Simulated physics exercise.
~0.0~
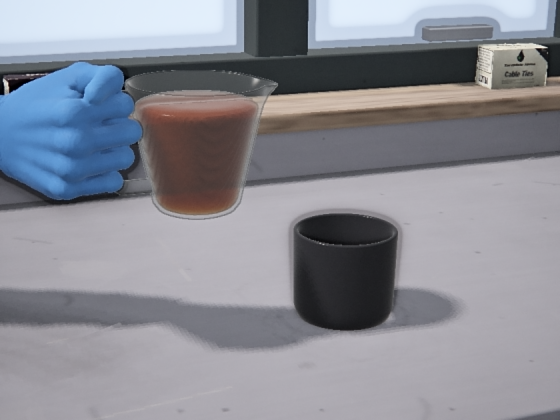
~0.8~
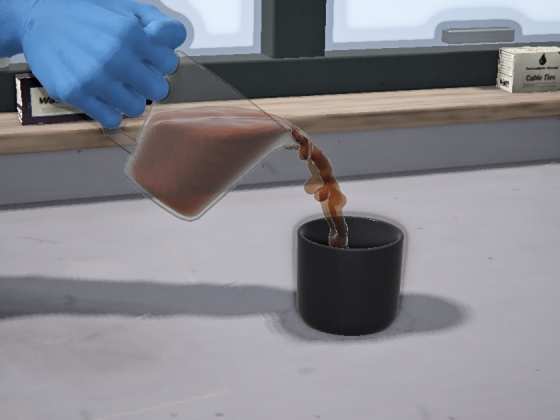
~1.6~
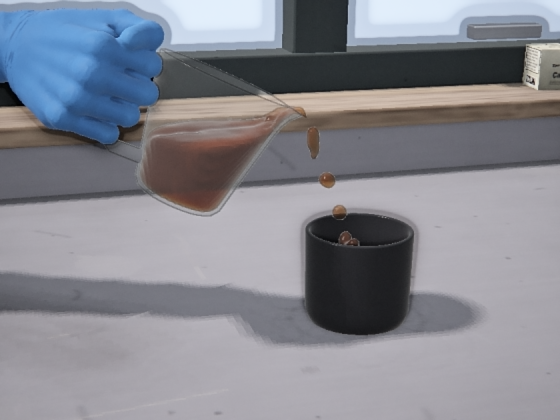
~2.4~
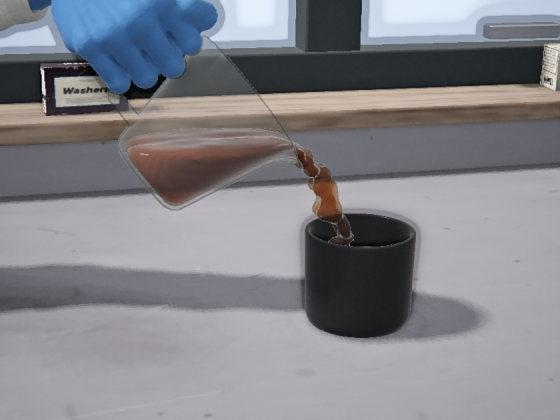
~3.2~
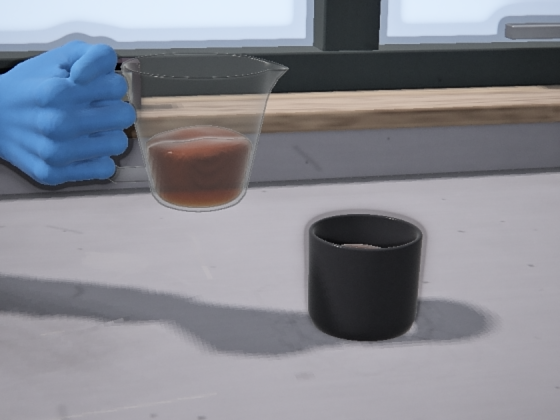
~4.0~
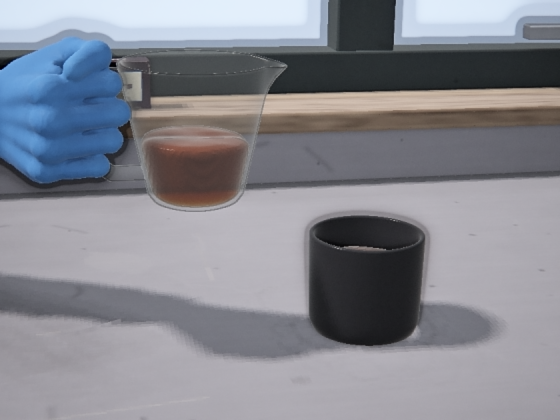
On a gray work surface, a blue-gloved hand pours brown tea into a black mug twice, then levels the half-full jug.
